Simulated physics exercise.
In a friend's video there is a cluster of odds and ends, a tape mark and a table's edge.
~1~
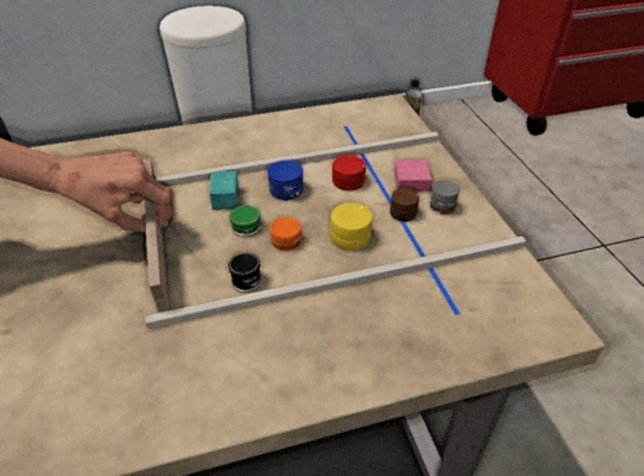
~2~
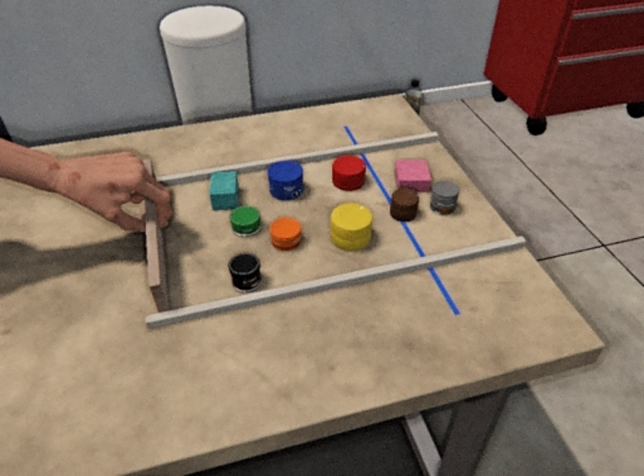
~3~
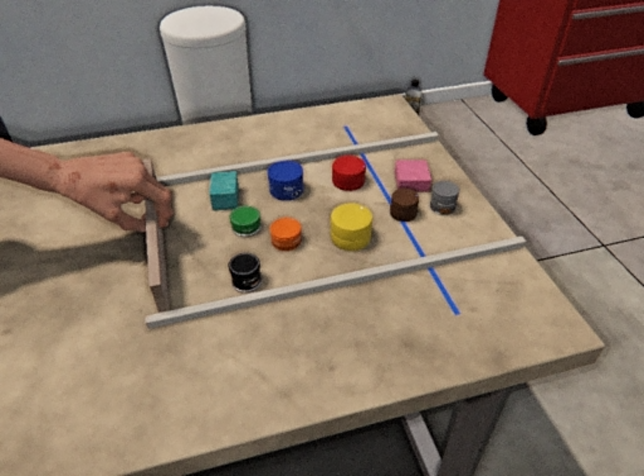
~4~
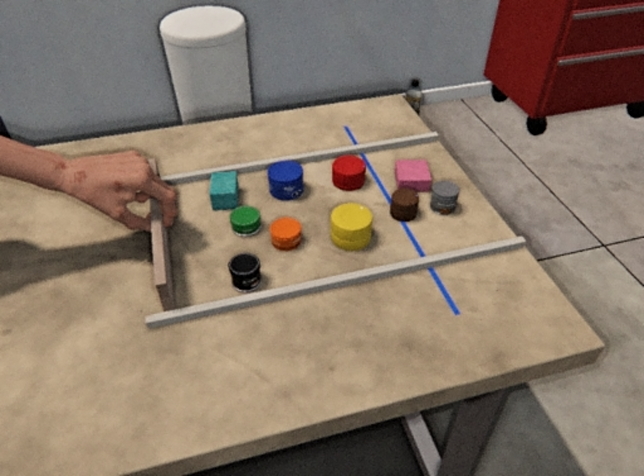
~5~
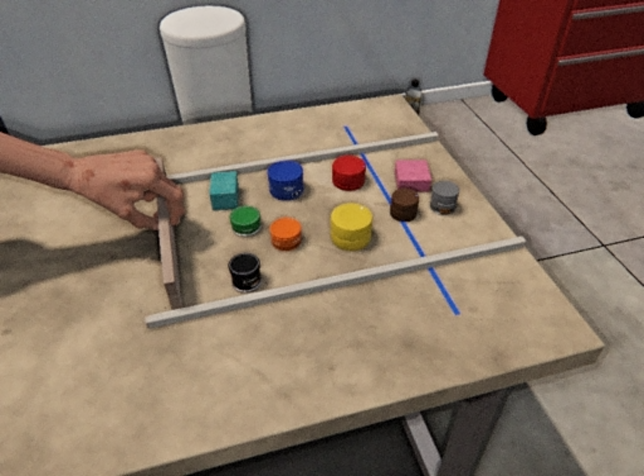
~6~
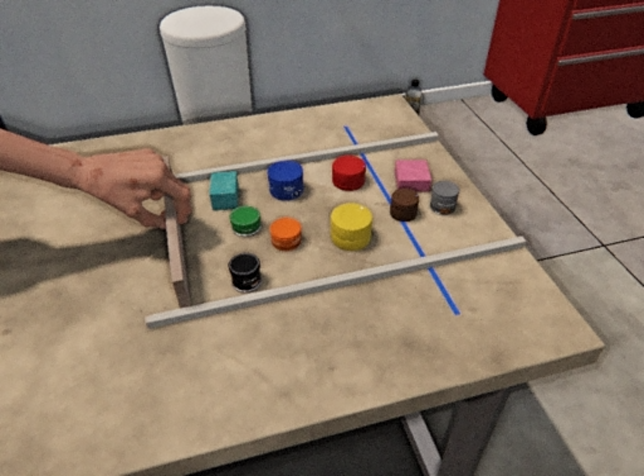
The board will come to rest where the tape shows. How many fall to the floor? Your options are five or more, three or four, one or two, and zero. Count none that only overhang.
My pick is zero.
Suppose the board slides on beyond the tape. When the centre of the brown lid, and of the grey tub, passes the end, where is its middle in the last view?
I reckon its middle sits around (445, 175) and then around (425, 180).
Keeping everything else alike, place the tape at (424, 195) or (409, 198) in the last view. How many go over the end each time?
Try 1: 1; try 2: 1.
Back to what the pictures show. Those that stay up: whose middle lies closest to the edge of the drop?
Red lid.
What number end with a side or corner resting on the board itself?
All in all, 4.
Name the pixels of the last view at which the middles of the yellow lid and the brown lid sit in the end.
Roughly (444, 217); the other one roughly (430, 193).
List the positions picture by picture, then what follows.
Grey tub (444, 198); pink block (412, 176); brown lid (404, 205); board (155, 229); tape (390, 201), in the first frame.
Pink block (412, 176); green pot (246, 221), in the second frame.
Brown lid (404, 205); red lid (349, 173), in the third frame.
Grey tub (444, 198); turquoise block (225, 191), in the fourth frame.
Pink block (412, 176); yellow lid (351, 227), in the fifth frame.
Grey tub (444, 198); pink block (412, 176); brown lid (404, 205); board (174, 226); tape (390, 201), in the sixth frame.
A little later, none off yet; grey tub at rest near (444, 198); pink block at rest near (412, 176); brown lid at rest near (404, 205).
When it is over, the number that fall off is zero.
